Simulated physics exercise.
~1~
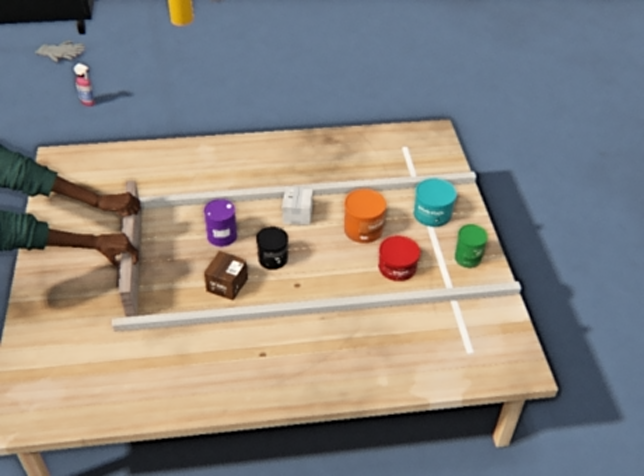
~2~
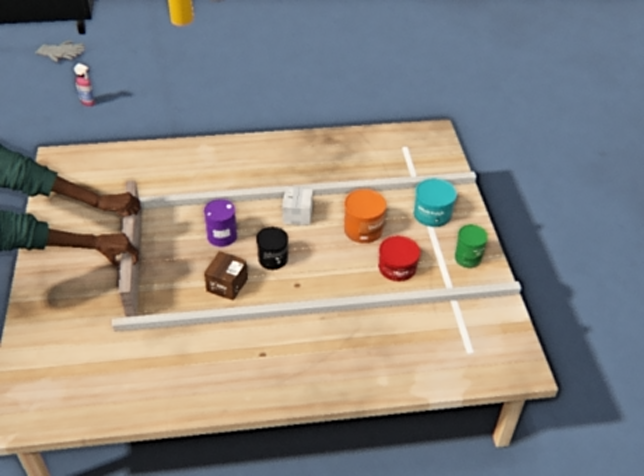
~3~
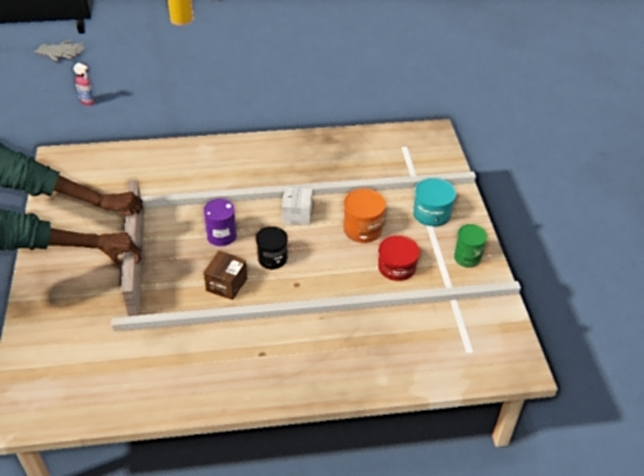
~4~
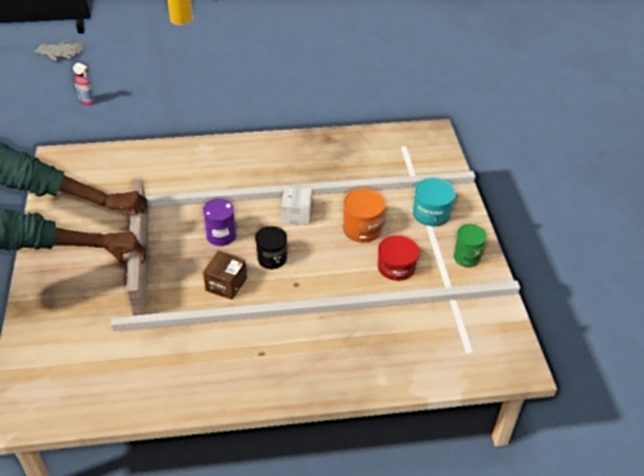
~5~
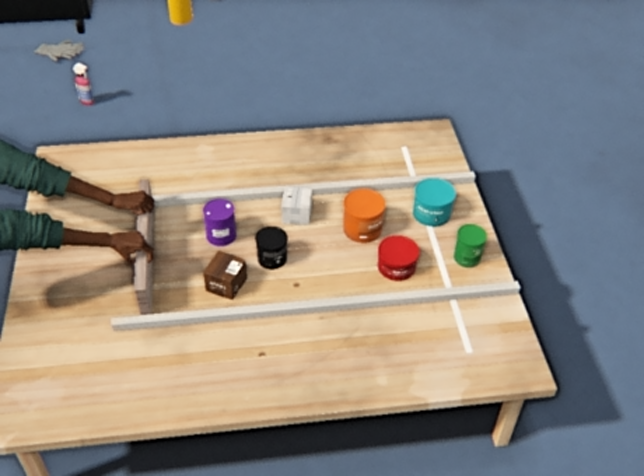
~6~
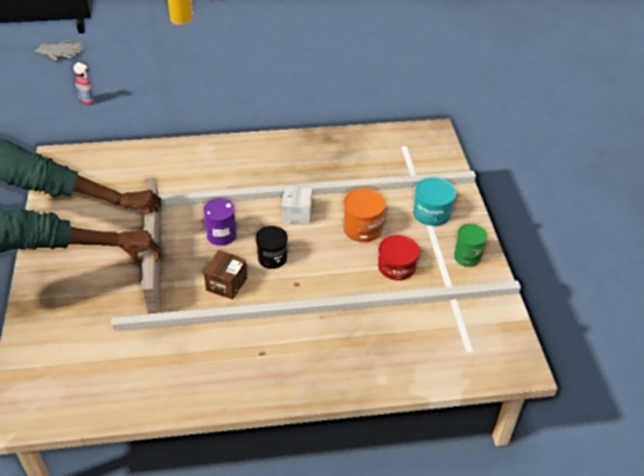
A plank held upright by two hands at the left end of a wooden table starts out still, then slides slowly a short way right between two pale rails. The gap to the purple container and brown box narrows, while they and the other containers, including those near the white line, stay put.
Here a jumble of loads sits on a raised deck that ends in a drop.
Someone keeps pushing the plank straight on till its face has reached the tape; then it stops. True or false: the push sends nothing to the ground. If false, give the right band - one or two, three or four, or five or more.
False, one or two.
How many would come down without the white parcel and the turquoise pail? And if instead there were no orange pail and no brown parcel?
The first removal gives 1, the second gives 0.
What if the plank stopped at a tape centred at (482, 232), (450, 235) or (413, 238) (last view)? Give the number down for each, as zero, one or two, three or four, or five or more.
Result per tape, in order - five or over / 3 or 4 / none.
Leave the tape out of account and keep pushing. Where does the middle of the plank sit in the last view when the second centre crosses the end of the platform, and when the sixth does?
At the first moment about (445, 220), at the next about (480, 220).
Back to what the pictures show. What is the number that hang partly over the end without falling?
It comes to 3.
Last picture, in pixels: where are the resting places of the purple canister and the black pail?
Near (443, 206) and (450, 229).
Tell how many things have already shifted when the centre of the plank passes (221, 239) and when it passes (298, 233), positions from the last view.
I get 2 at the one place and 4 at the other.
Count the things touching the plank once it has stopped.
That would be 4 of them.
A little later, none off yet; green pail at rest near (470, 246); turquoise pail at rest near (434, 202); red pail at rest near (398, 258).
When it is over, the number that fall off is one or two; down, green pail.
